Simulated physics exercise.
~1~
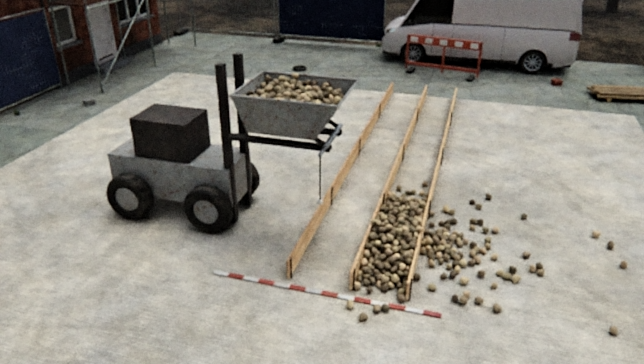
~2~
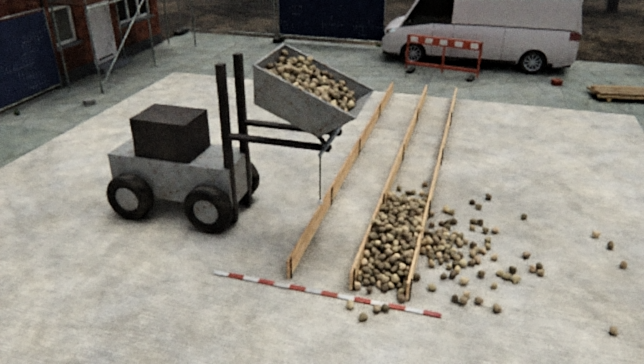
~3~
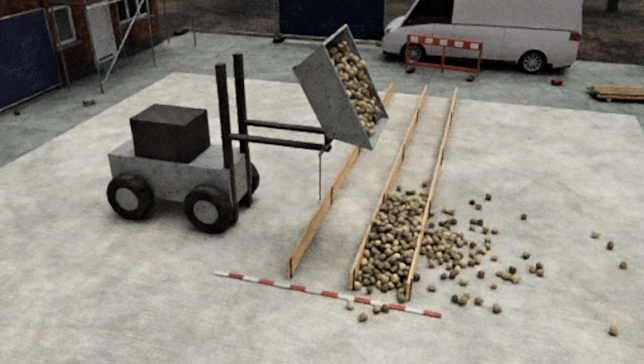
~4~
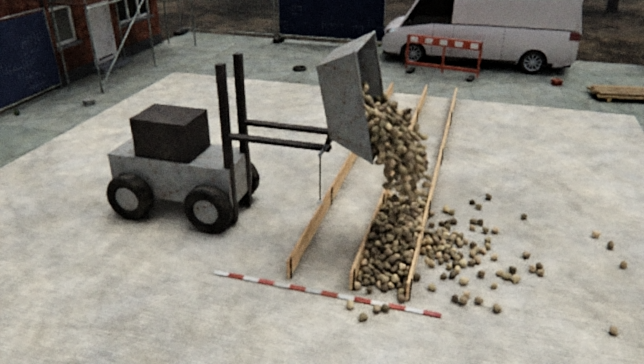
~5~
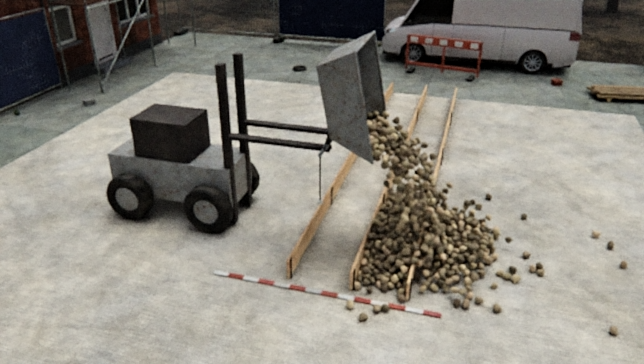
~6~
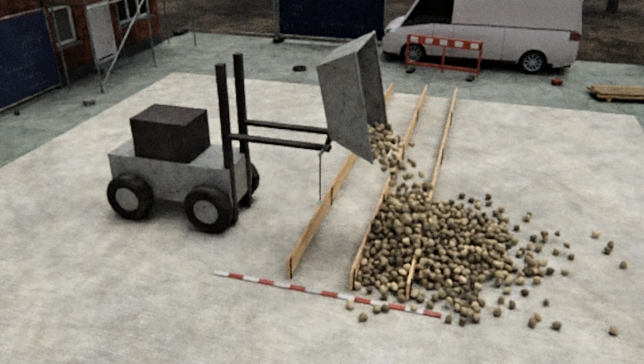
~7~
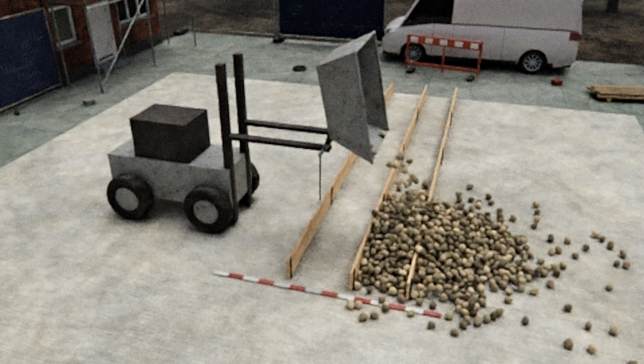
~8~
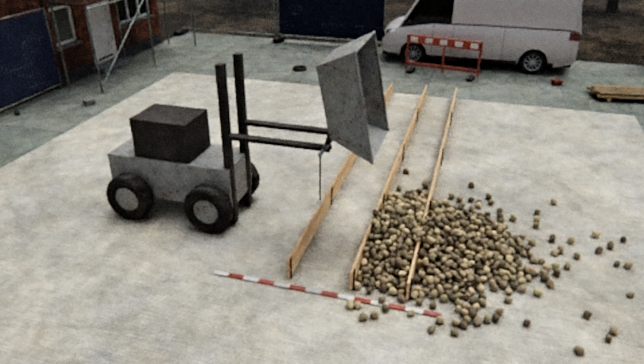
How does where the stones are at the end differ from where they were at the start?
At the start many of the stones are up in the raised skip, with the rest on the ground in and beside the far bay. By the end they all lie on the ground, lower and farther right overall, in a broad heap across the last board.
On a pale concrete yard with a van parked behind, a forklift tips its raised steel skip to the right, pouring stones onto those already lying by the boards. The heap spreads over the last board, and the emptied skip stays tilted above.
